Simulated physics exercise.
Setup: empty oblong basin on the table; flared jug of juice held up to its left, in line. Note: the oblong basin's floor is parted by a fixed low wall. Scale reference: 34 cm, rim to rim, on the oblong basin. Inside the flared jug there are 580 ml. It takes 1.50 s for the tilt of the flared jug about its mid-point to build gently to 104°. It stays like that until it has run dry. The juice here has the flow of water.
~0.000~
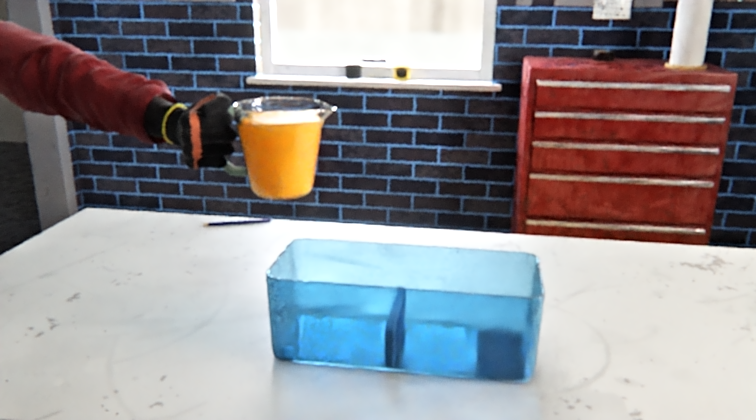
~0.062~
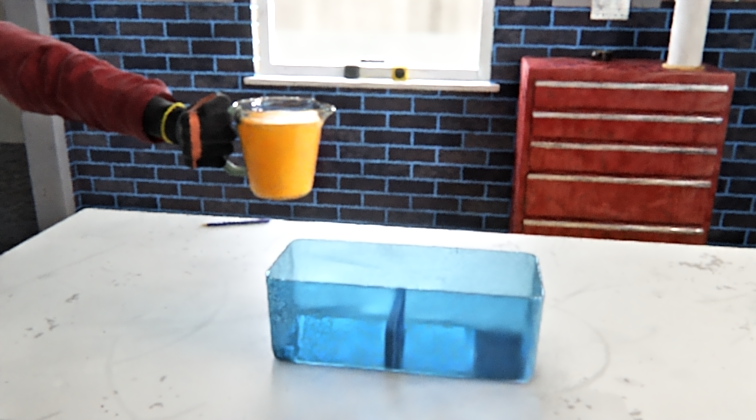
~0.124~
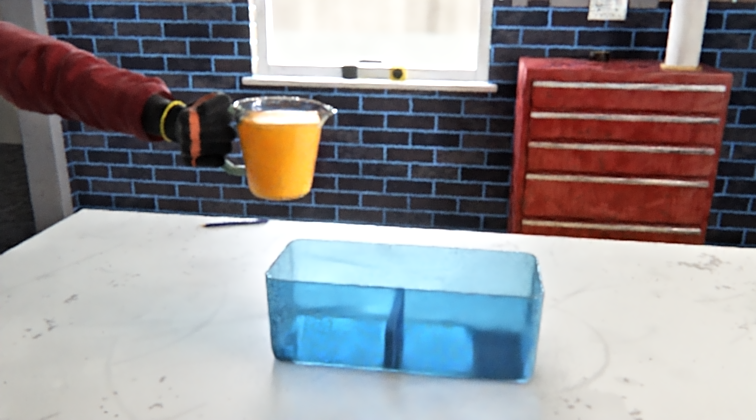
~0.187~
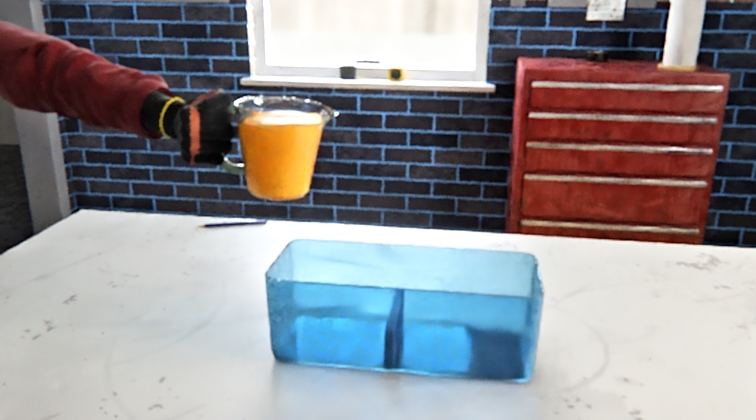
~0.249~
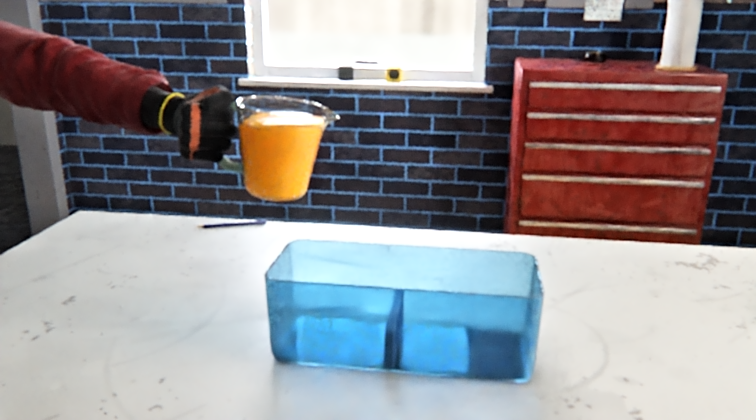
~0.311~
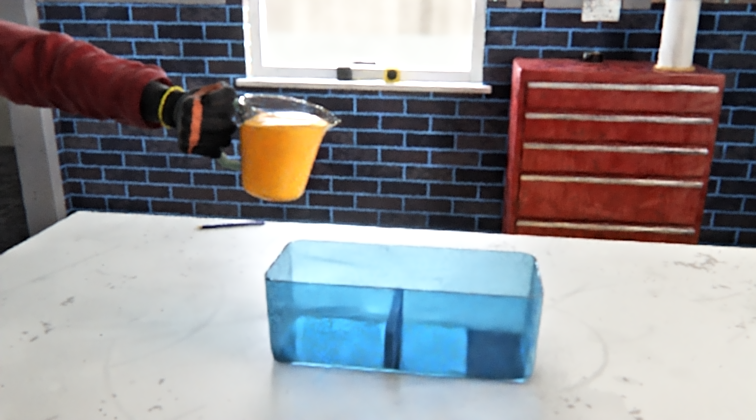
In a room with a dark brick wall and a red drawer cabinet, a gloved hand holds a flared jug of orange juice above a blue oblong basin on a white table, then gently tilts the jug slightly to the right.
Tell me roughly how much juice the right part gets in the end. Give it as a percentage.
It gets about 31 per cent.
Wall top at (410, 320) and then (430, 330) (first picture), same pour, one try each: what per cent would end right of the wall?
Result: 10 per cent, then 10 per cent.
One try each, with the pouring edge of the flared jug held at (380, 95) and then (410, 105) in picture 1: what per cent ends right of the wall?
Respectively about 95 and 95 percent.
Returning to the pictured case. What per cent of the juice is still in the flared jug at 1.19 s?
Close to 20 percent of the whole amount.
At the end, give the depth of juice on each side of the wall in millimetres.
Depths at rest: Left around 20 mm, right around 8 mm.
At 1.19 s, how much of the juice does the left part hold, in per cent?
About 34 percent.
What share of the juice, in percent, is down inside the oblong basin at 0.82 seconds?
About 8%.
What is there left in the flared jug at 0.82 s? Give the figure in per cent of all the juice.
About 74 percent.
By 0.82 s the tilt is 59° and 75 per cent is still to pour, 3 is left of the wall and 5 right of it.
By 1.19 s the tilt is 93° and 19 per cent is still to pour, 34 is left of the wall and 30 right of it.
By 1.58 s the tilt is 104° and 0 per cent is still to pour, 67 is left of the wall and 31 right of it.
By 2.00 s the tilt is 104° and 0 per cent is still to pour, 68 is left of the wall and 31 right of it.
At rest 68 per cent lies left of the wall, 31 right of it and 1 outside.
